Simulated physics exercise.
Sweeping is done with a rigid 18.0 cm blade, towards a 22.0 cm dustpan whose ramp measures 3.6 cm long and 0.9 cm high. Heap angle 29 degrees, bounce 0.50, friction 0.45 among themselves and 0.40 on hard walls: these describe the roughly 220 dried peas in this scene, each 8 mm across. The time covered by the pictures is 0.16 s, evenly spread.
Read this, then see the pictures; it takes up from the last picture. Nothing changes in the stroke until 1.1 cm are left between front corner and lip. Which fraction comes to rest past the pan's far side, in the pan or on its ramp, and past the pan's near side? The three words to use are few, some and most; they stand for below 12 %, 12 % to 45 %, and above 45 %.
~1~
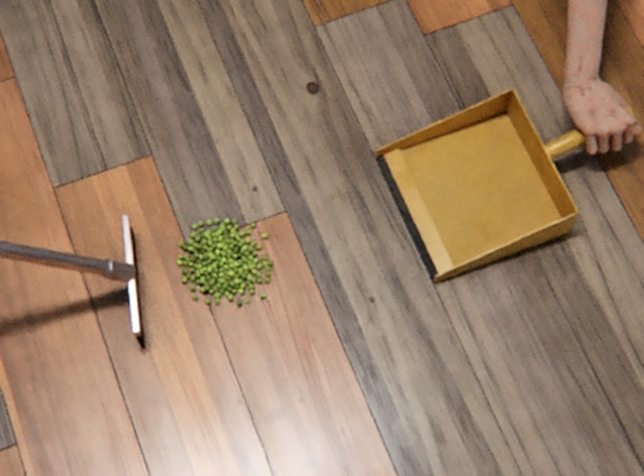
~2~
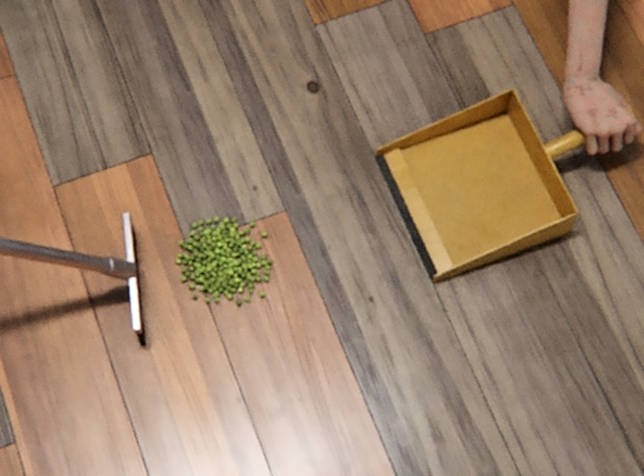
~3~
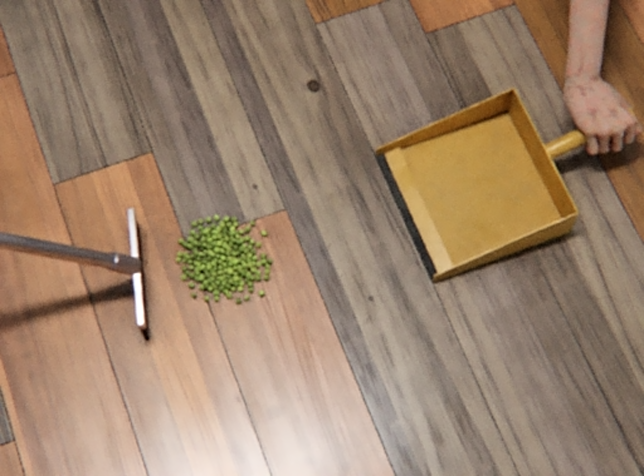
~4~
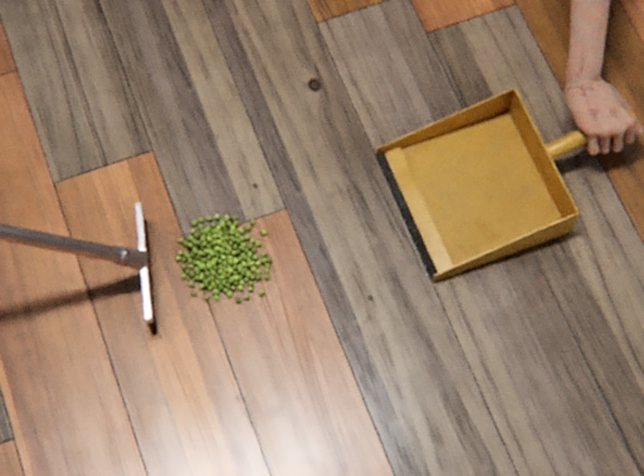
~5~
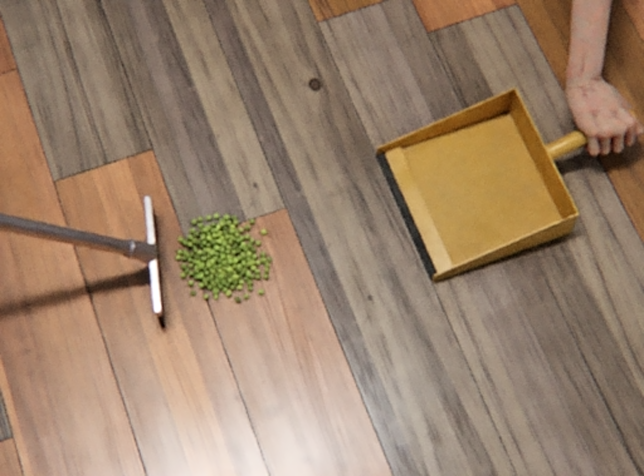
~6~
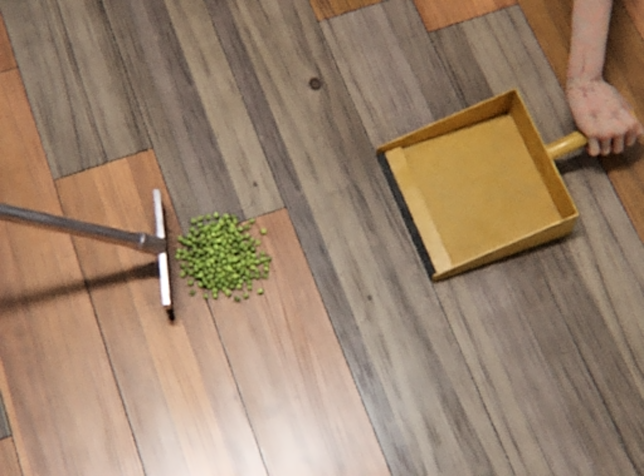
Past the pan's far side: Some, in the pan or on its ramp: Few, past the pan's near side: Few.
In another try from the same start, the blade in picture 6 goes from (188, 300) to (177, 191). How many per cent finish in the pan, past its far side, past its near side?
Pan 15 % / far 10 % / near 10 %.
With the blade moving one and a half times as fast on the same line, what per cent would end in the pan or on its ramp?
In that case close to 5 per cent.
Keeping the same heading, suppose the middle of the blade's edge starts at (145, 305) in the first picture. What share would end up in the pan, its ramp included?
I'd estimate about 5 per cent.
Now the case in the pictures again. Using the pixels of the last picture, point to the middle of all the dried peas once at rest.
Estimated resting centre: Around (379, 214).
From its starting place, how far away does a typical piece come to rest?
The figure is about 22 cm.
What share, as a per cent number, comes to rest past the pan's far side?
Something like 20 percent.
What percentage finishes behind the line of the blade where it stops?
Around 45 in a hundred.
Then, 0.32 s after the last picture, middle of the blade 20 cm from the lip; 0 % over the lip, far side 10 %, near side 0 %.
Then, 0.53 s after the last picture, middle of the blade 9 cm from the lip; 0 % over the lip, far side 15 %, near side 0 %.
Then, 0.86 s after the last picture, middle of the blade 3 cm from the lip; 0 % over the lip, far side 20 %, near side 0 %.
In the end, far side 20 %, pan 0 %, near side 0 %, in front of the lip or behind the blade 80 %.
